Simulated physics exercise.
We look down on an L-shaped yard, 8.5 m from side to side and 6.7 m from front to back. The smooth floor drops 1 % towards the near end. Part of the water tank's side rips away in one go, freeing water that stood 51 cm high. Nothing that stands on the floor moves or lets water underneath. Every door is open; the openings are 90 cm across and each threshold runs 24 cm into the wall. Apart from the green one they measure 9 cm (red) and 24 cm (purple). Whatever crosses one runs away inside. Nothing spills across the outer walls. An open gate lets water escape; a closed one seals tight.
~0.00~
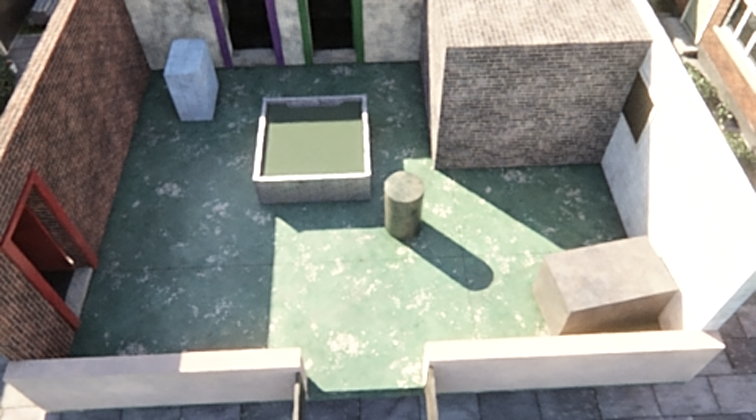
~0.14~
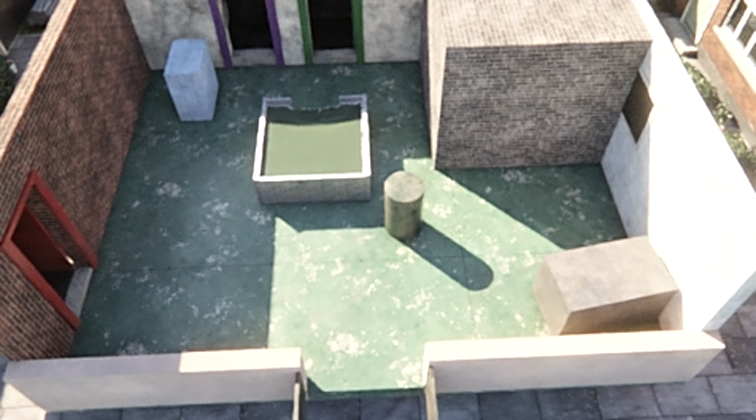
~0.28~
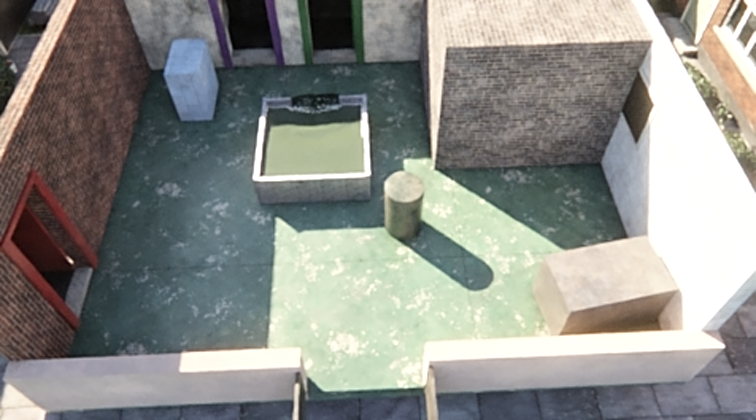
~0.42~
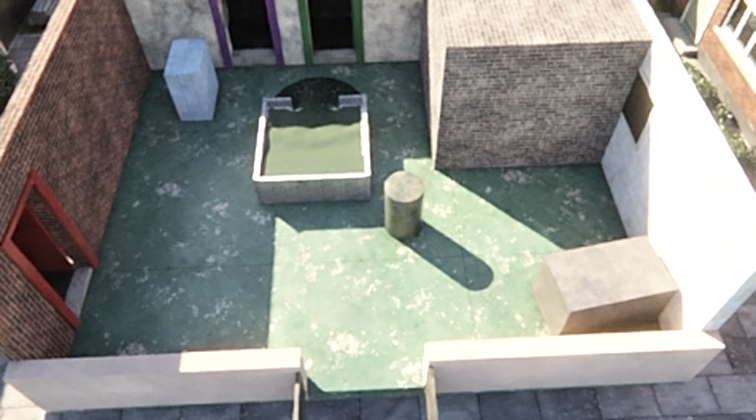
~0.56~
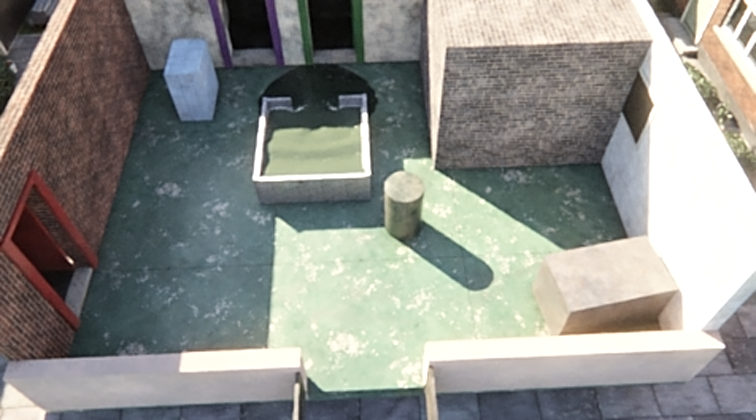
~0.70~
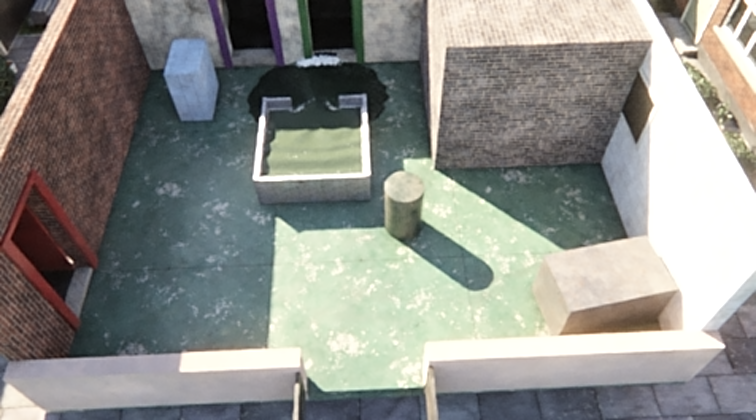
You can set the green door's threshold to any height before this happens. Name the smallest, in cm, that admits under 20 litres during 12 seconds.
At least 22 cm or so.
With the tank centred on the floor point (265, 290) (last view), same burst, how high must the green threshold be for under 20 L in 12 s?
Some 7.5 cm.
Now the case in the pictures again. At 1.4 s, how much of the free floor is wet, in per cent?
Some 10 per cent of it.
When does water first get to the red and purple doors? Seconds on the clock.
Red 5.5 s, purple 0.9 s.
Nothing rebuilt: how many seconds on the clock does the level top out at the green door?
Near 1.0 s.
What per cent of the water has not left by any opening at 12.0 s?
Some 92 per cent remains.
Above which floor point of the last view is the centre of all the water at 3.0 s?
Near (308, 118).
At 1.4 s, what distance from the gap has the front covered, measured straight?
About 2.8 m.
After 1.4 s water covers 10 % of the floor, deepest (30 cm) near (317, 119); 26 cm at the green door, 18 litres in over its 16 cm threshold.
After 3.0 s water covers 25 % of the floor, deepest (24 cm) near (152, 70); 18 cm at the green door, 67 litres in over its 16 cm threshold.
After 12.0 s water covers 85 % of the floor, deepest (8 cm) near (60, 386); 5 cm at the green door, 72 litres in over its 16 cm threshold.
At the green door as built, the water arrived by 0.7 s and peaked near 26 cm at 1.0 s.
Run again over the same 12 s with other heights there, 43 litres in over 19 cm, 4 litres over 25.5 cm. The limit of 20 litres is kept from about 22 cm up.
